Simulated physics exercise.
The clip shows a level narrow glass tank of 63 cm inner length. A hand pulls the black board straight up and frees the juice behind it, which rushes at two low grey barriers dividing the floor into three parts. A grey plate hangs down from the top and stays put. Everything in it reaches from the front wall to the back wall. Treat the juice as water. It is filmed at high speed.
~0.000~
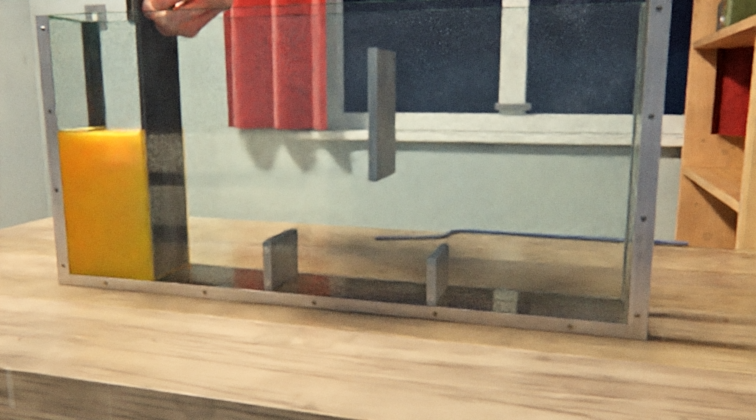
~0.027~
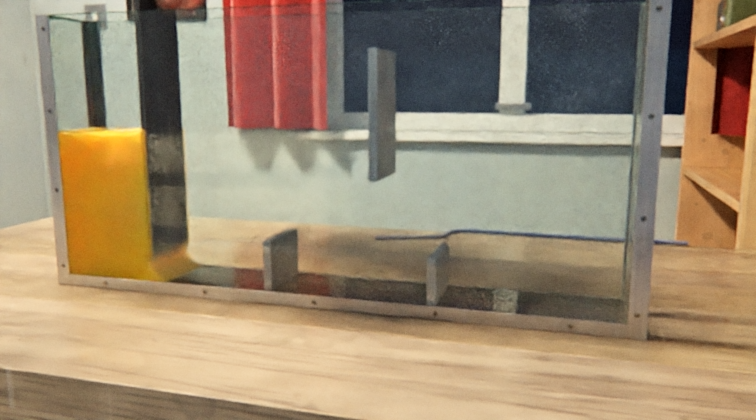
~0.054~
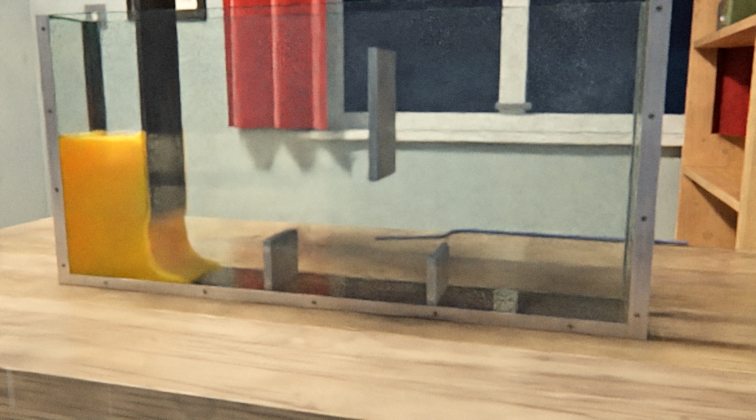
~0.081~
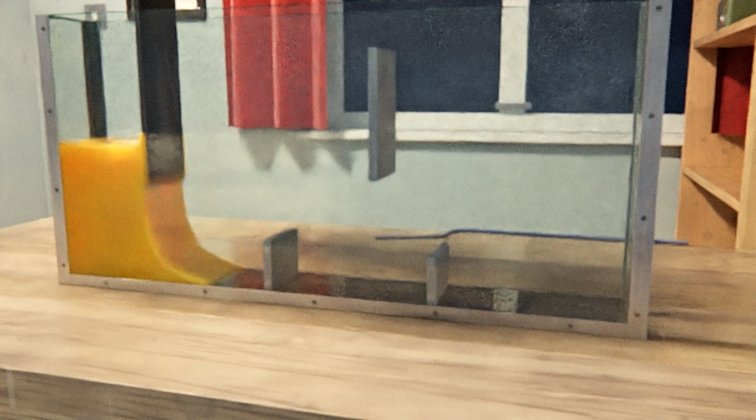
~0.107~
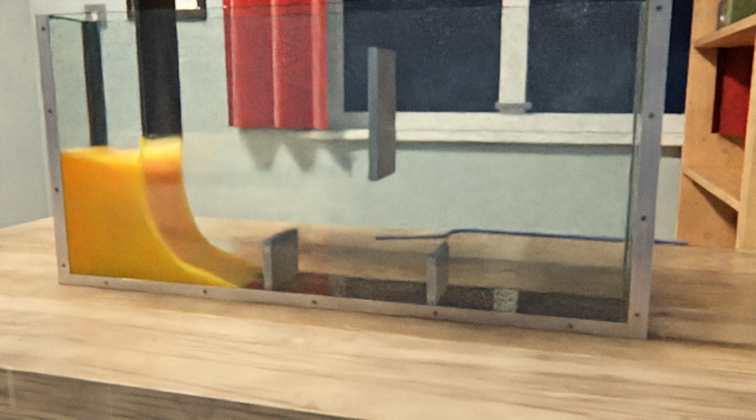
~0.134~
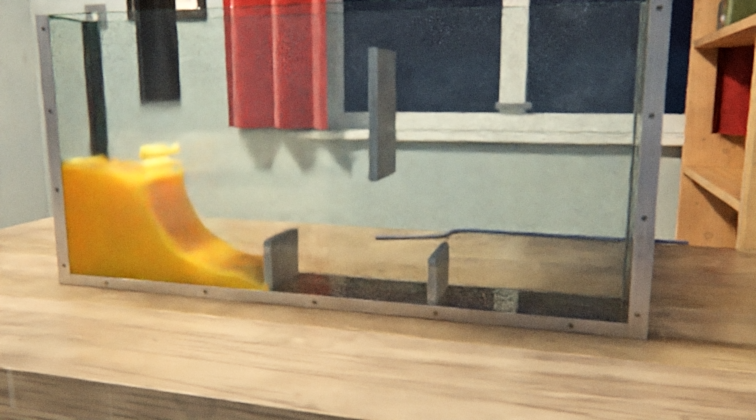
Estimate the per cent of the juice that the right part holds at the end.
The right part gets about 6 per cent.
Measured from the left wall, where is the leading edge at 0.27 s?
Roughly 30 cm out.
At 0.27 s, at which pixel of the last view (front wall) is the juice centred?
Near (175, 240).
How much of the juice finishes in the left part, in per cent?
Some 60 per cent.
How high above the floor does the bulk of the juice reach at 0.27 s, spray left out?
Roughly 20.5 cm up.
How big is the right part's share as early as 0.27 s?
About 0 per cent.
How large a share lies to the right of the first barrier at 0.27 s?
Near 12 in a hundred.
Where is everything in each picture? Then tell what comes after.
In the first picture, the juice tops out at (66, 132) by the left wall; its leading edge has got to (149, 278); the board ends at (152, 279); the first barrier (thin) has its top at (266, 243); the second barrier (thin) has its top at (431, 261).
In the second picture, the juice tops out at (66, 133) by the left wall; its leading edge has got to (163, 279); the board ends at (151, 257).
In the third picture, the juice tops out at (66, 137) by the left wall; its leading edge has got to (183, 281); the board ends at (149, 220).
In the fourth picture, the juice tops out at (67, 145) by the left wall; its leading edge has got to (207, 283); the board ends at (146, 182).
In the fifth picture, the juice tops out at (68, 155) by the left wall; its leading edge has got to (234, 285); the board ends at (144, 144).
In the sixth picture, the juice tops out at (69, 166) by the left wall; its leading edge has got to (261, 287); the board ends at (142, 106).
Then, 0.27 s in, the shares are 88, 12 and 0 per cent from left to right.
Then, 0.47 s in, the shares are 65, 34 and 0 per cent from left to right.
Then, 0.83 s in, the shares are 61, 32 and 6 per cent from left to right.
Finally, the split from left to right is 60, 34 and 6 per cent.
